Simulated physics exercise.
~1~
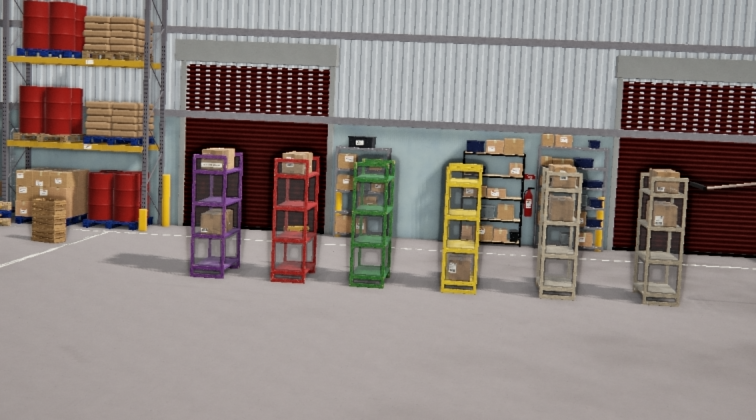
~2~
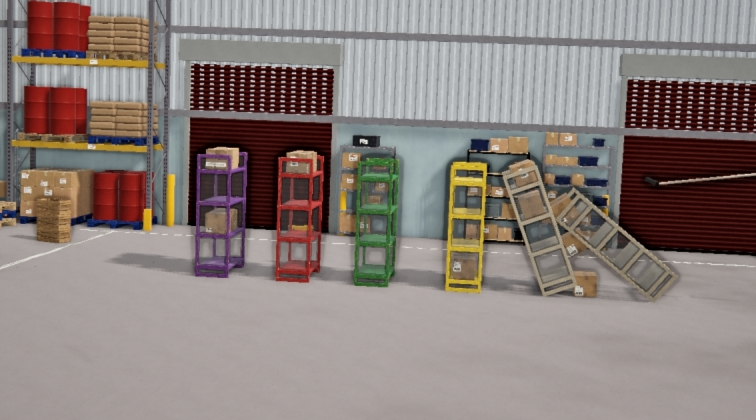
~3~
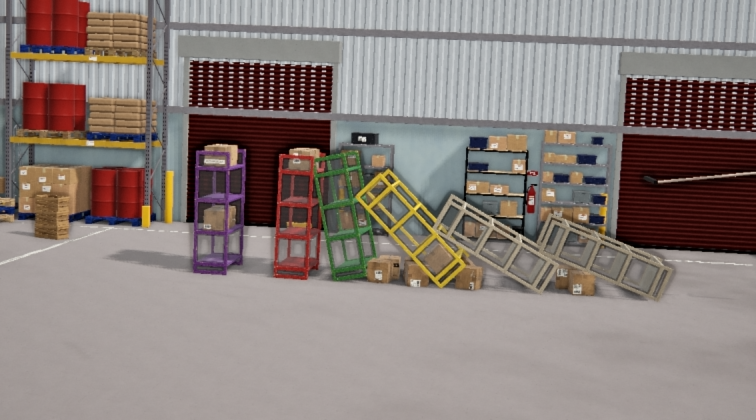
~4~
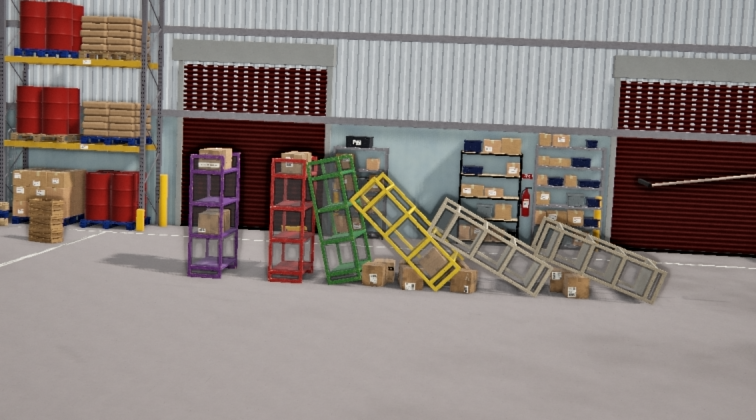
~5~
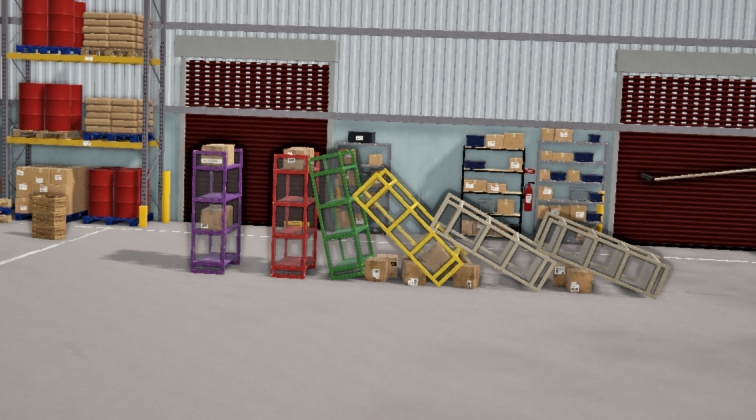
A pole pokes in from the right edge beside a row of six open shelving units, seen from the front by a slightly swaying camera in a warehouse with dark red shutters. From left to right stand purple, red, green and yellow units, then two beige ones, all holding cartons. The rightmost beige unit topples left into its neighbour, which tips too. That one drops against the yellow unit, which tilts steeply onto the green as cartons spill onto the floor. The green unit leans towards the red and stops, while the red and purple units stay upright.
